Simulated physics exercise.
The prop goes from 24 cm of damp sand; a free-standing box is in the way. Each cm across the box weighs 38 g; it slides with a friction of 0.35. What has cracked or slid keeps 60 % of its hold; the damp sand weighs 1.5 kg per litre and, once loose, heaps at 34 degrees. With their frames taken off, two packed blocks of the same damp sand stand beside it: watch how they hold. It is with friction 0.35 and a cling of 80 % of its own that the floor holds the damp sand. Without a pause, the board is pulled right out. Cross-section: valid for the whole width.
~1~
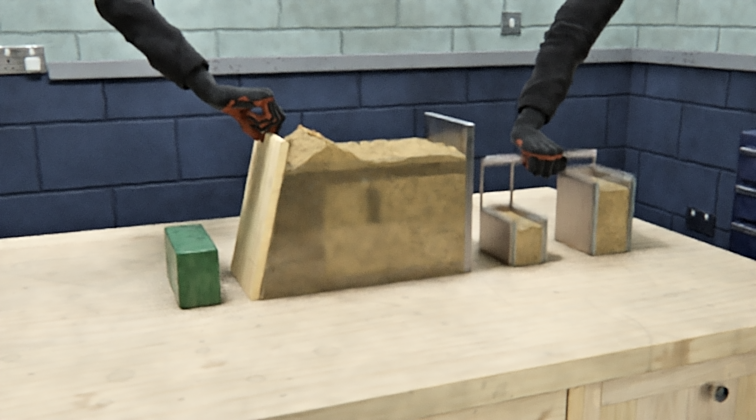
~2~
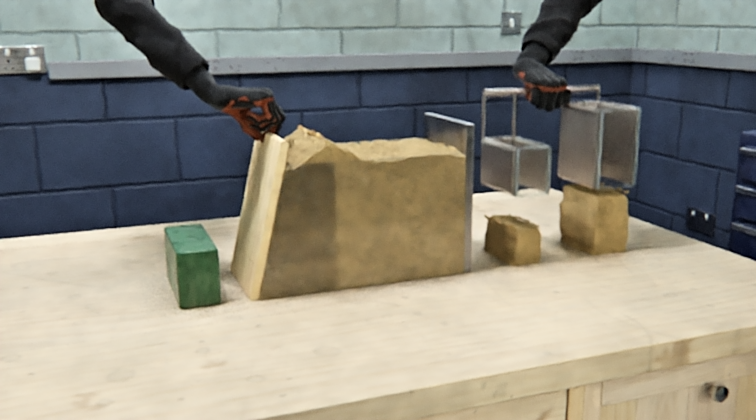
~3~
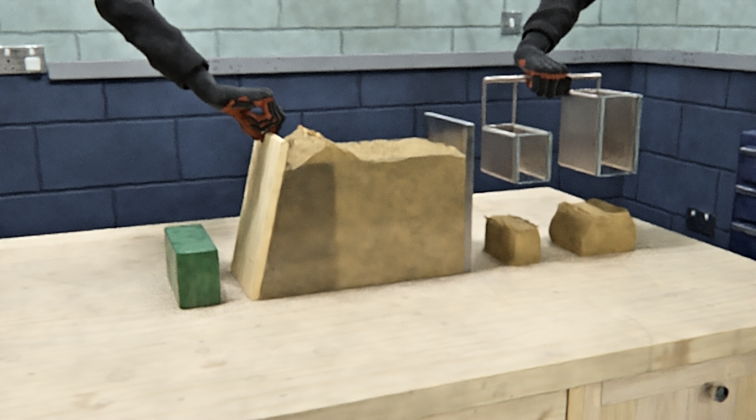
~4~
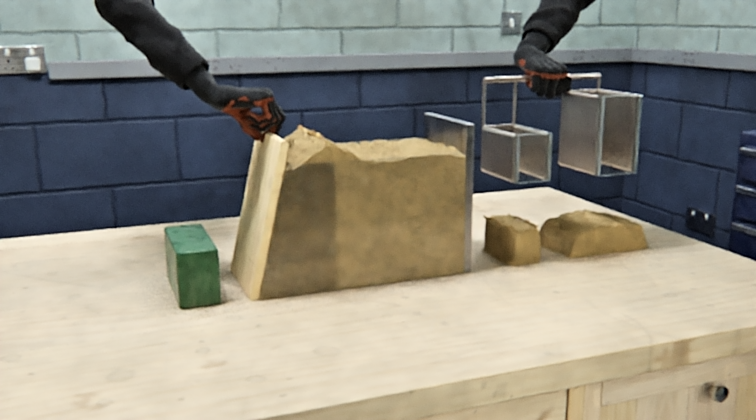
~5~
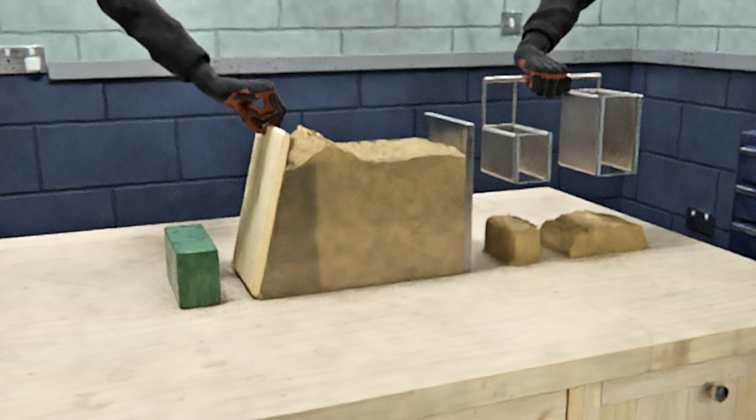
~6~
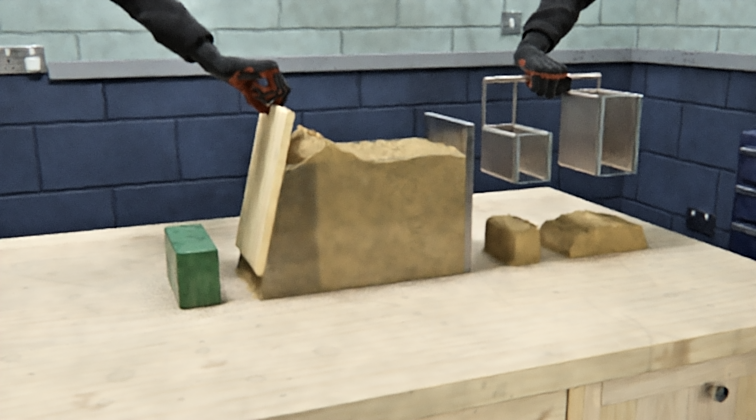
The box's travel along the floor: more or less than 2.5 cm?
Longer than 2.5 cm.
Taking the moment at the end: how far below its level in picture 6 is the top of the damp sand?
Around 3.5 centimetres, give or take.
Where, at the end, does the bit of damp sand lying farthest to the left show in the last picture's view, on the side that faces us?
You'll find it somewhere near (198, 289) on the near face.
Last picture + 0.30 s, the box has not moved.
Last picture + 0.66 s, the box has not moved.
Last picture + 1.02 s, the box has been pushed 3.8 cm.
Last picture + 1.38 s, the box has been pushed 4.5 cm.
Last picture + 1.43 s, the box has been pushed 4.5 cm.
